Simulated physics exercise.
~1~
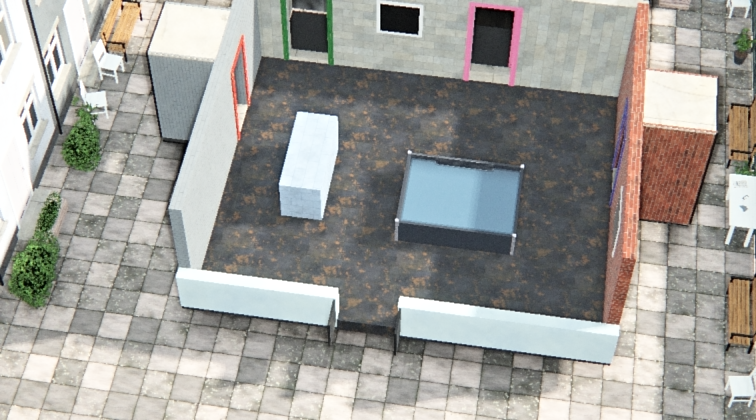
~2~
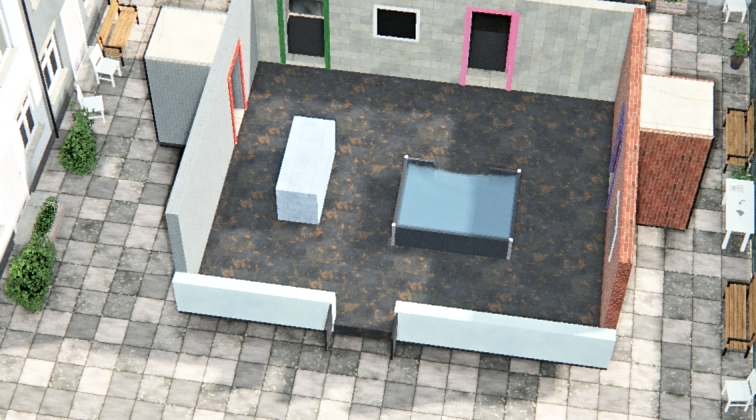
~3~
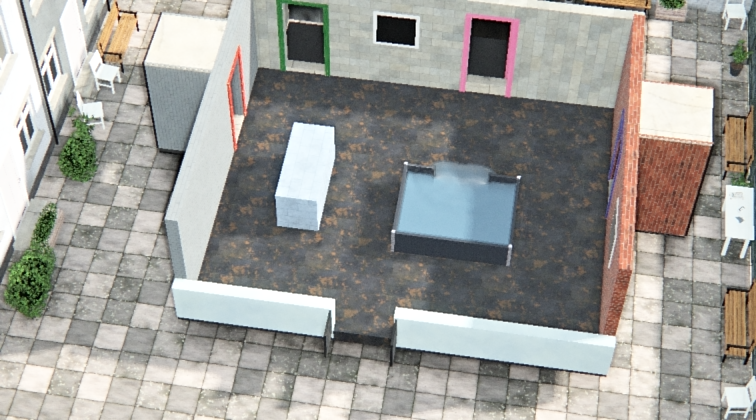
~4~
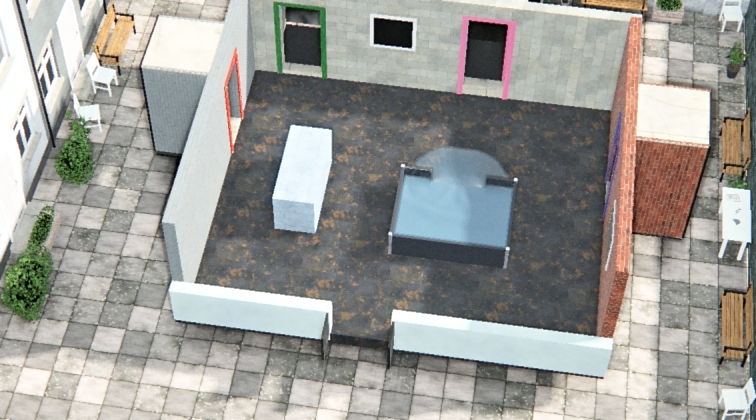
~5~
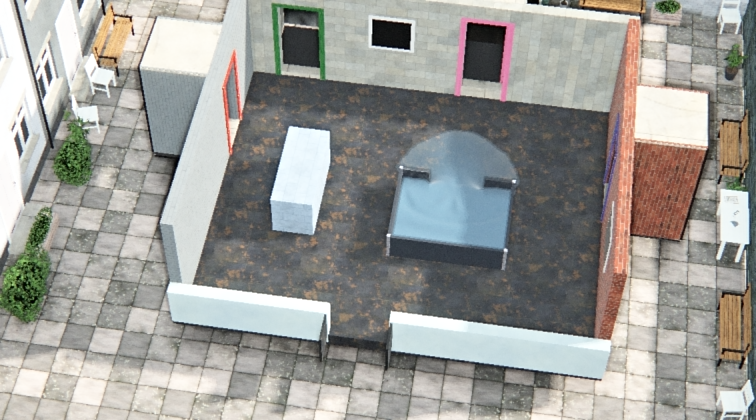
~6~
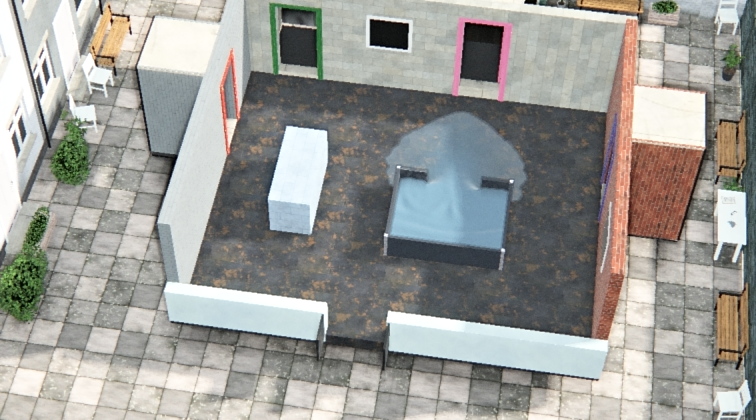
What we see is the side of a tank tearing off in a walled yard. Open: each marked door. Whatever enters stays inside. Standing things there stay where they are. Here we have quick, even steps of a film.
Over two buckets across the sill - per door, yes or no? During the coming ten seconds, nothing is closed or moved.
Green door no, blue door no, red door yes, pink door no.
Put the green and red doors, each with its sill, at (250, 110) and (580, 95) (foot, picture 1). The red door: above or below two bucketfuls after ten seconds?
Well, the way I see it, the red door crosses the threshold.
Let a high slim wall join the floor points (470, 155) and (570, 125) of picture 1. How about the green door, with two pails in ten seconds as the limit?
Note: Green stays within.
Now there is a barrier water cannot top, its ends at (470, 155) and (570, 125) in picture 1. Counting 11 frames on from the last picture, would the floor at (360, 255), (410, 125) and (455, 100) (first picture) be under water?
Point by point: First not reached, second submerged, third submerged.
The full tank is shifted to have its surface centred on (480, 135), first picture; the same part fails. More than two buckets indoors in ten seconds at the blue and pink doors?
Lab note - blue door: Short of the limit; pink door: Above the limit.
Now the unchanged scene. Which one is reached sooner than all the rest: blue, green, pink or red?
The answer here is the pink door.
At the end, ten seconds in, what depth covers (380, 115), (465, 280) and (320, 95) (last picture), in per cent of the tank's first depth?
Readings in sequence: 8, 0, 8 percent.
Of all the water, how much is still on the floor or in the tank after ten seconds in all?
Estimate: 98 %.
A moment on, water covers 15 % of the floor; the green door not reached, the blue door not reached, the red door not reached, the pink door wet at the sill, nothing in.
Next, water covers 25 % of the floor; the green door not reached, the blue door not reached, the red door not reached, the pink door wet at the sill, nothing in.
Then, water covers 35 % of the floor; the green door wet at the sill, nothing in, the blue door wet at the sill, nothing in, the red door not reached, the pink door wet at the sill, nothing in.
Later, water covers 60 % of the floor; the green door wet at the sill, nothing in, the blue door wet at the sill, nothing in, the red door under two buckets in, the pink door wet at the sill, nothing in.
In the end, water covers 80 % of the floor; the green door wet at the sill, nothing in, the blue door wet at the sill, nothing in, the red door over two buckets in, the pink door wet at the sill, nothing in.
